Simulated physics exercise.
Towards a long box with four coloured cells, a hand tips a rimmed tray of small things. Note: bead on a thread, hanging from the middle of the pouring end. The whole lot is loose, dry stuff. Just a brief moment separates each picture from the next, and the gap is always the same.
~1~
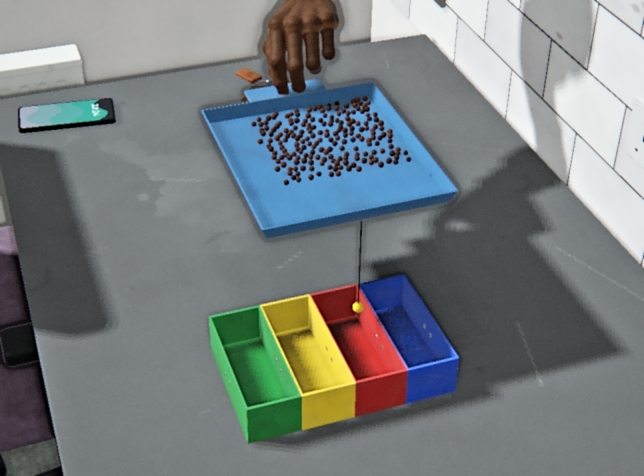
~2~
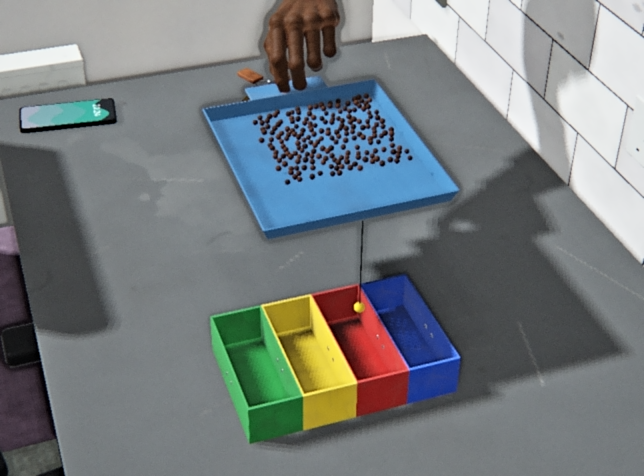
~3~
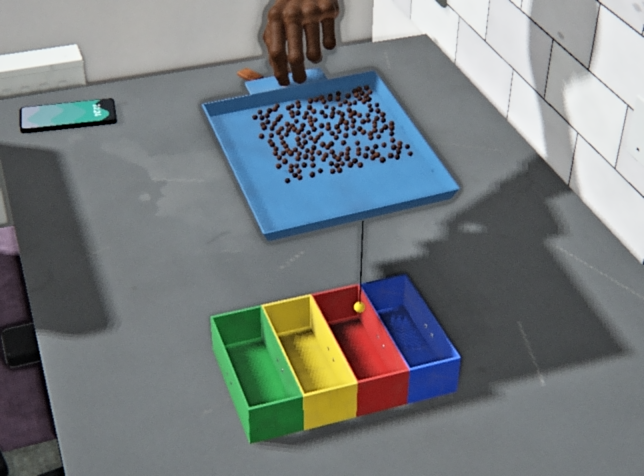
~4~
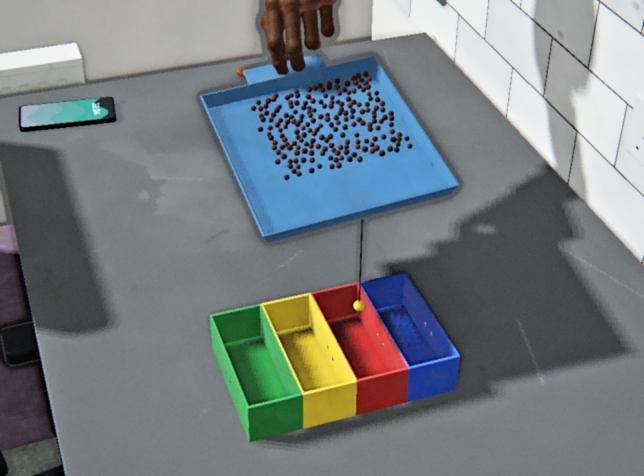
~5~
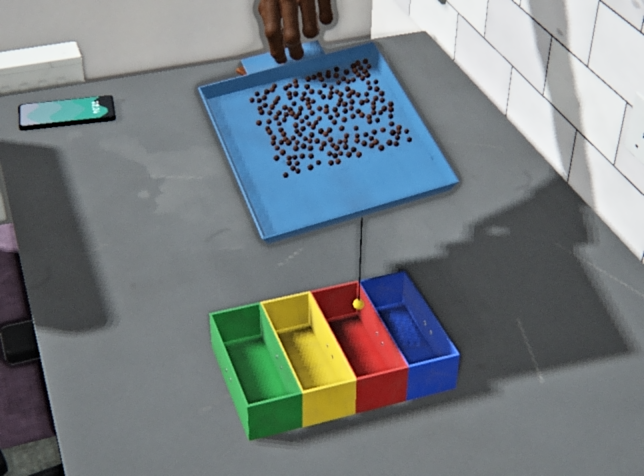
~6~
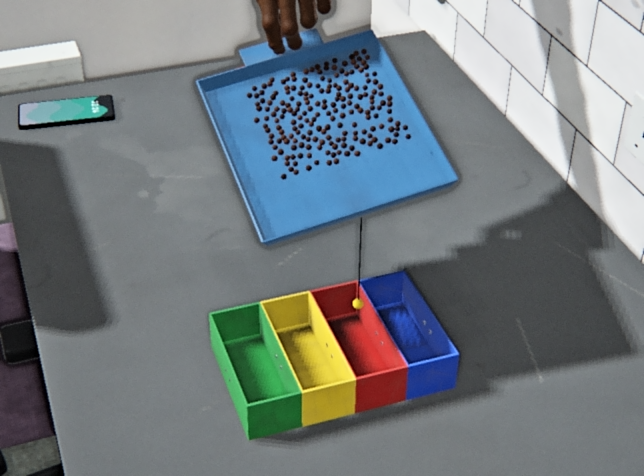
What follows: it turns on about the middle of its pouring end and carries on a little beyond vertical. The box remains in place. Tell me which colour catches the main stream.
The green cell catches it.
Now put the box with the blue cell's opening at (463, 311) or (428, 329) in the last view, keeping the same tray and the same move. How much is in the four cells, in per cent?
You'd get about 30 per cent first and about 90 per cent second.
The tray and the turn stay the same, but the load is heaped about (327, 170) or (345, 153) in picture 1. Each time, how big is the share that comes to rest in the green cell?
First try 50 %, second try 60 %.
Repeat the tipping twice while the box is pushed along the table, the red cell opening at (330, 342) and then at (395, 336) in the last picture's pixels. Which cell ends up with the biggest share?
With the first placing it's the yellow one, with the second it's that green cell.
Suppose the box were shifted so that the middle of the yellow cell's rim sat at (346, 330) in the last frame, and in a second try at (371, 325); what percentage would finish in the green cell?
Around 60 and around 10 per cent, in that order.
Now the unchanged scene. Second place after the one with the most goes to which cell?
The yellow cell.
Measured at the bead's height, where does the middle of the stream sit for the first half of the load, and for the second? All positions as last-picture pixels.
Around (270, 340) first; around (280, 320) second.
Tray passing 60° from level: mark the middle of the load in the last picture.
Near the pixel (280, 321).
Just after the last frame, tray tipped steeply; roughly half on the tray; roughly a third in the green cell; about a tenth in the yellow cell; about a tenth falling or outside the box.
A moment on, tray tipped right over; just a few on the tray; roughly half in the green cell; roughly a third in the yellow cell; just a few in the red cell; about a tenth falling or outside the box.
Further on, tray tipped past a quarter turn; roughly half in the green cell; roughly a third in the yellow cell; just a few in the red cell; just a few falling or outside the box.
When it is over, tray tipped past a quarter turn; roughly half in the green cell; roughly a third in the yellow cell; just a few in the red cell; not one in the blue cell; just a few outside the box.
